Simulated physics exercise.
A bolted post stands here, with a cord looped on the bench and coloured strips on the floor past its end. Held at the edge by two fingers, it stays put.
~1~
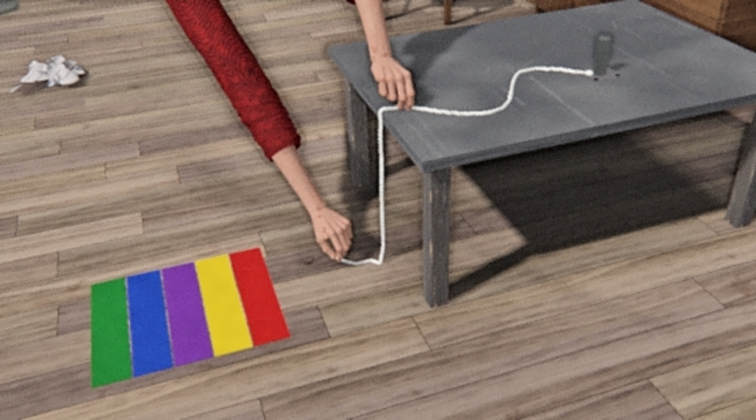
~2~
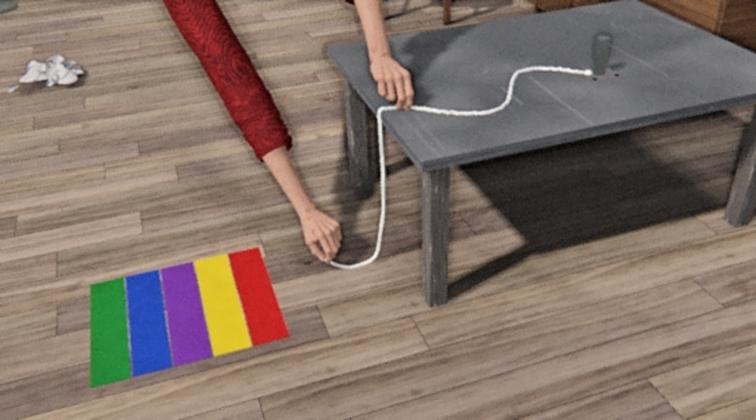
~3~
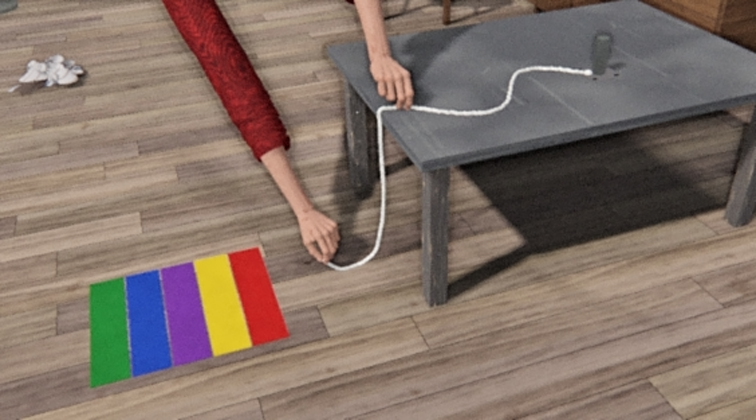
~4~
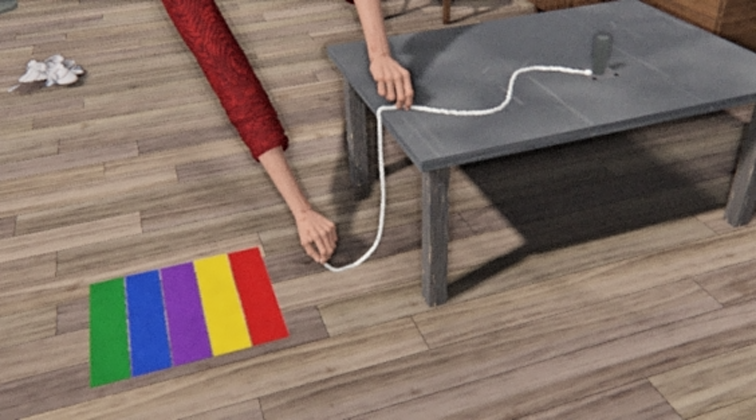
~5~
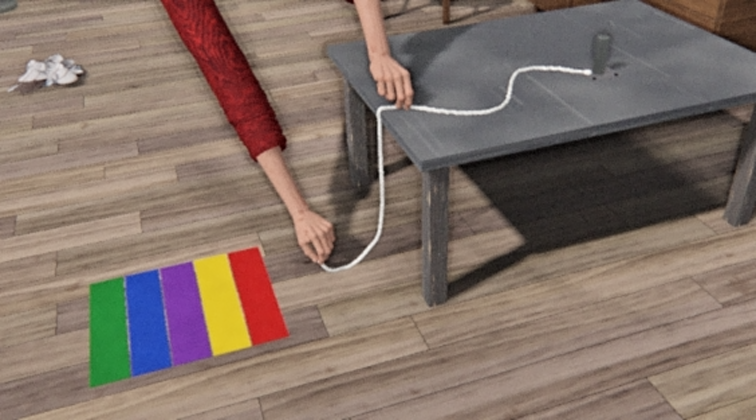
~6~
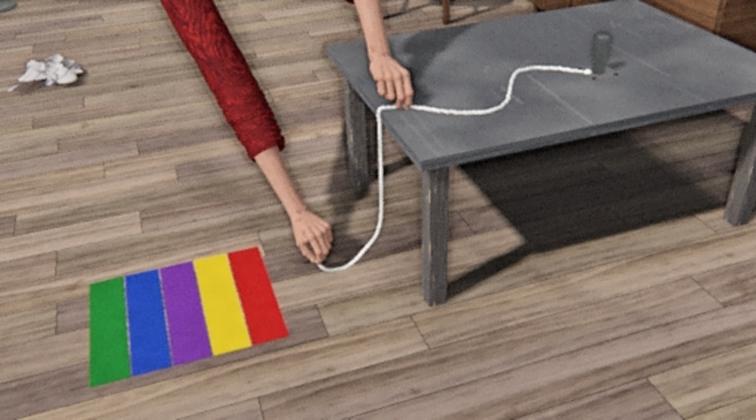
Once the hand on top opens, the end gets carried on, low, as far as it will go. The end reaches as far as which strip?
As far as the blue strip.
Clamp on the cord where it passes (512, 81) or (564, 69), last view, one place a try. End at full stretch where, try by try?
Estimates in sequence: (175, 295) then (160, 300).
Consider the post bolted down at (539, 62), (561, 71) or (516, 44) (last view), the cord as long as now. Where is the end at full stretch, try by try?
Around (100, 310), (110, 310) and (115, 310).
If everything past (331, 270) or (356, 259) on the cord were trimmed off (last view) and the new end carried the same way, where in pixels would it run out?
Respectively (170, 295) and (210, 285).
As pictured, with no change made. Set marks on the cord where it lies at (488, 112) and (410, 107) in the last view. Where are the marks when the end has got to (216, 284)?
They end up close to (423, 106) and (373, 149).
Soon after, end near (216, 284); over yellow.
After that, end near (173, 294); over purple.
At the stop, end near (147, 301); over blue. It gets as far as the blue strip.
